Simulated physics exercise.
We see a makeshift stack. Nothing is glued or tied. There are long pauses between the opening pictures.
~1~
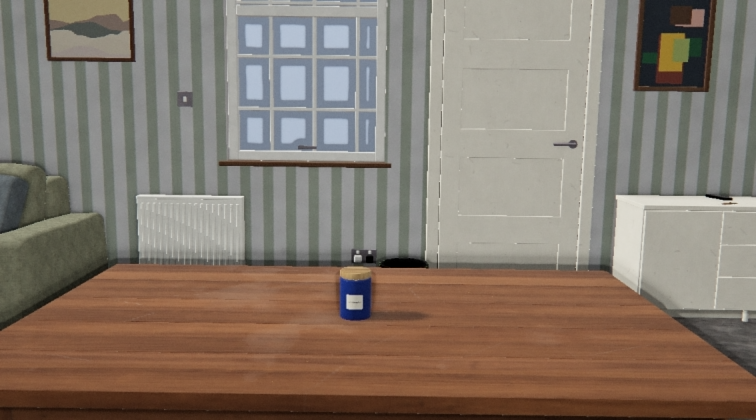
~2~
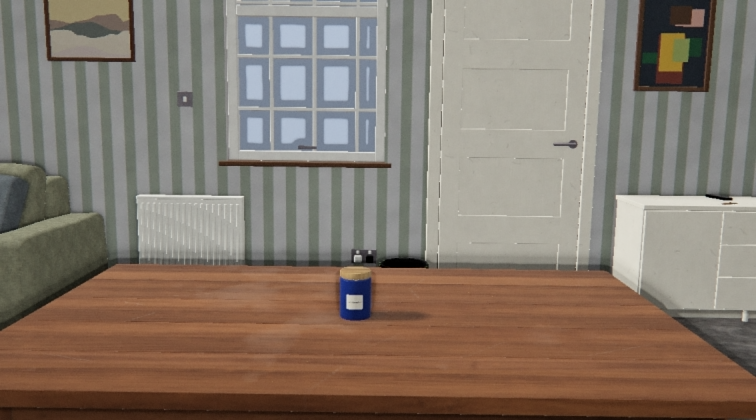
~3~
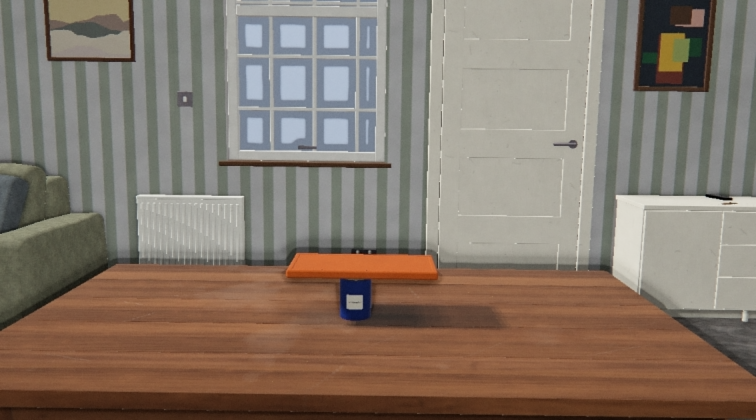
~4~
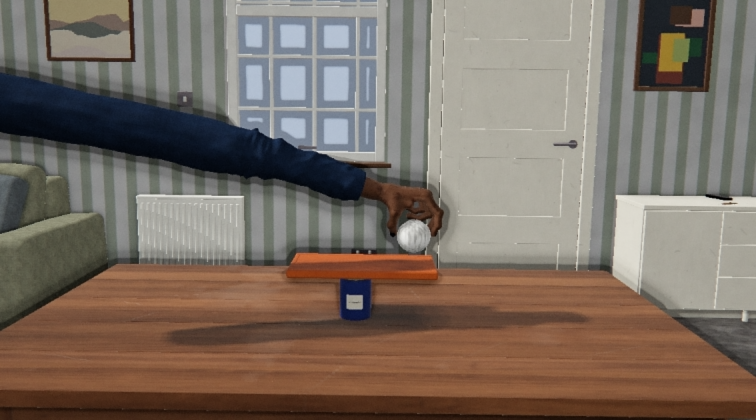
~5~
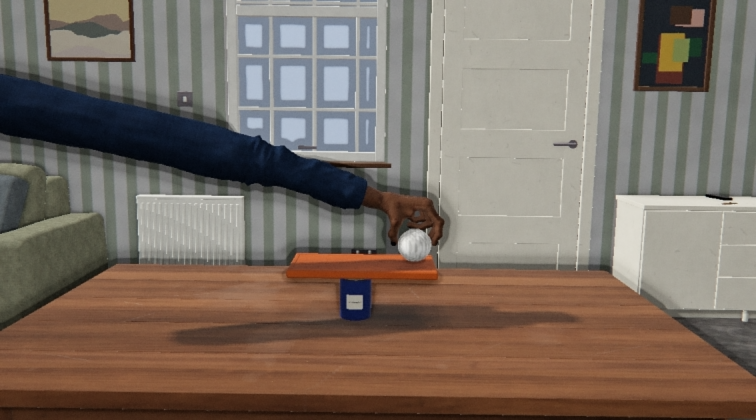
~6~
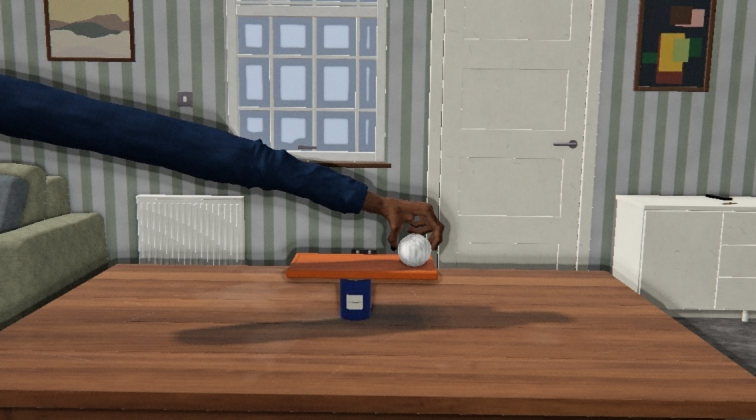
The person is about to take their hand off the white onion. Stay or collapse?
Outcome: The stack comes apart.
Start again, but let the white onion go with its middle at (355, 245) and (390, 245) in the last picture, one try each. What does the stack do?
First, it holds; second, it loses its balance.
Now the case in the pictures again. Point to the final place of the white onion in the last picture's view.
Near (466, 308).
Then, 0.30 s later than the last frame, white onion now fallen; orange lid tilted by 36°.
Then, 0.40 s later than the last frame, orange lid tilted by 52°.
Then, 0.60 s later than the last frame, orange lid tilted by 38°.
Then, 1.40 s later than the last frame, orange lid tilted by 33°.
When it is over, fallen, white onion; moved from the start, orange lid; blue jar as before. End places, in pixels of the last picture, white onion near (466, 308). The stack gives way.
